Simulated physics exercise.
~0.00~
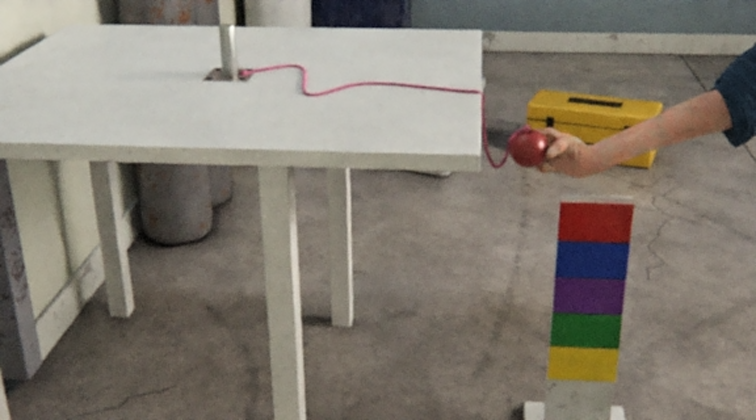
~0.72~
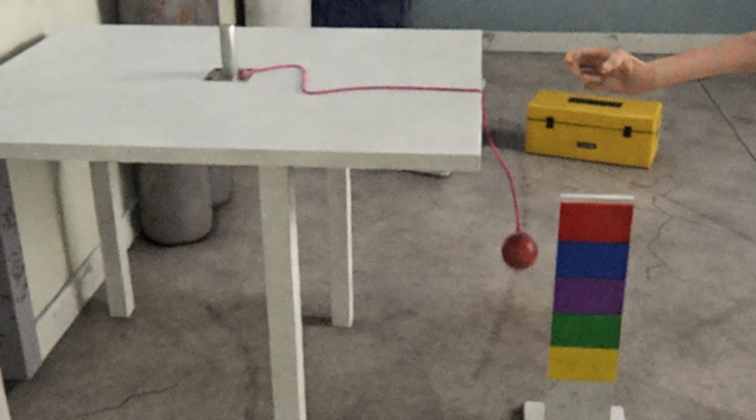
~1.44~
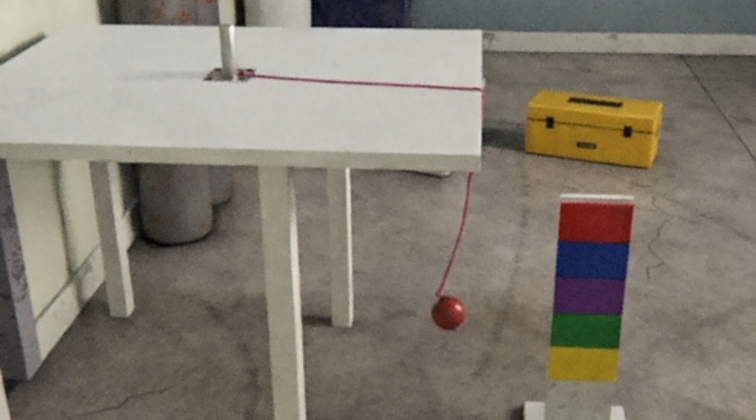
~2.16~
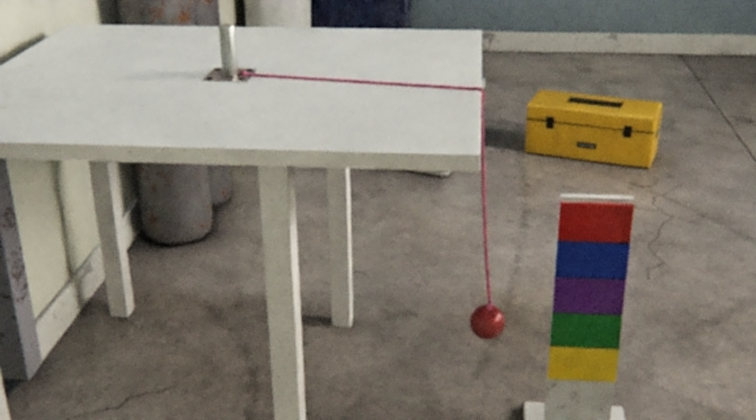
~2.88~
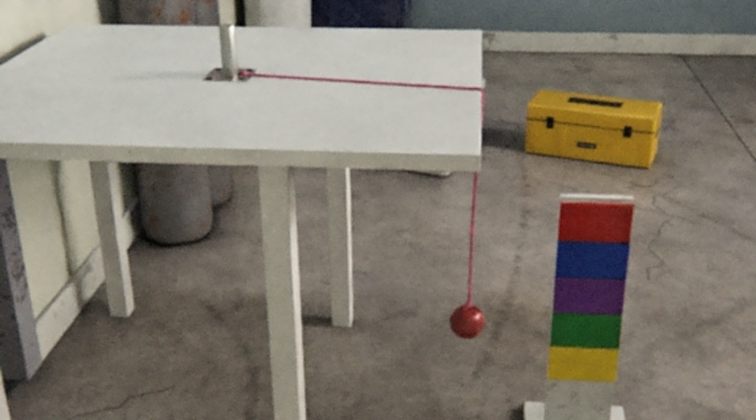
At the start, a hand at the right holds a red apple just beyond the edge of a white table, tied to a pink shoelace that lies in loose curves from an upright post. The hand lets go and draws back as the apple drops beside a stand of coloured bands. The shoelace pulls straight across the tabletop, and the apple swings down and left beneath the edge. It swings back to the right, then shifts slightly left again. In the end, it hangs below the table edge, its centre level with the green band.
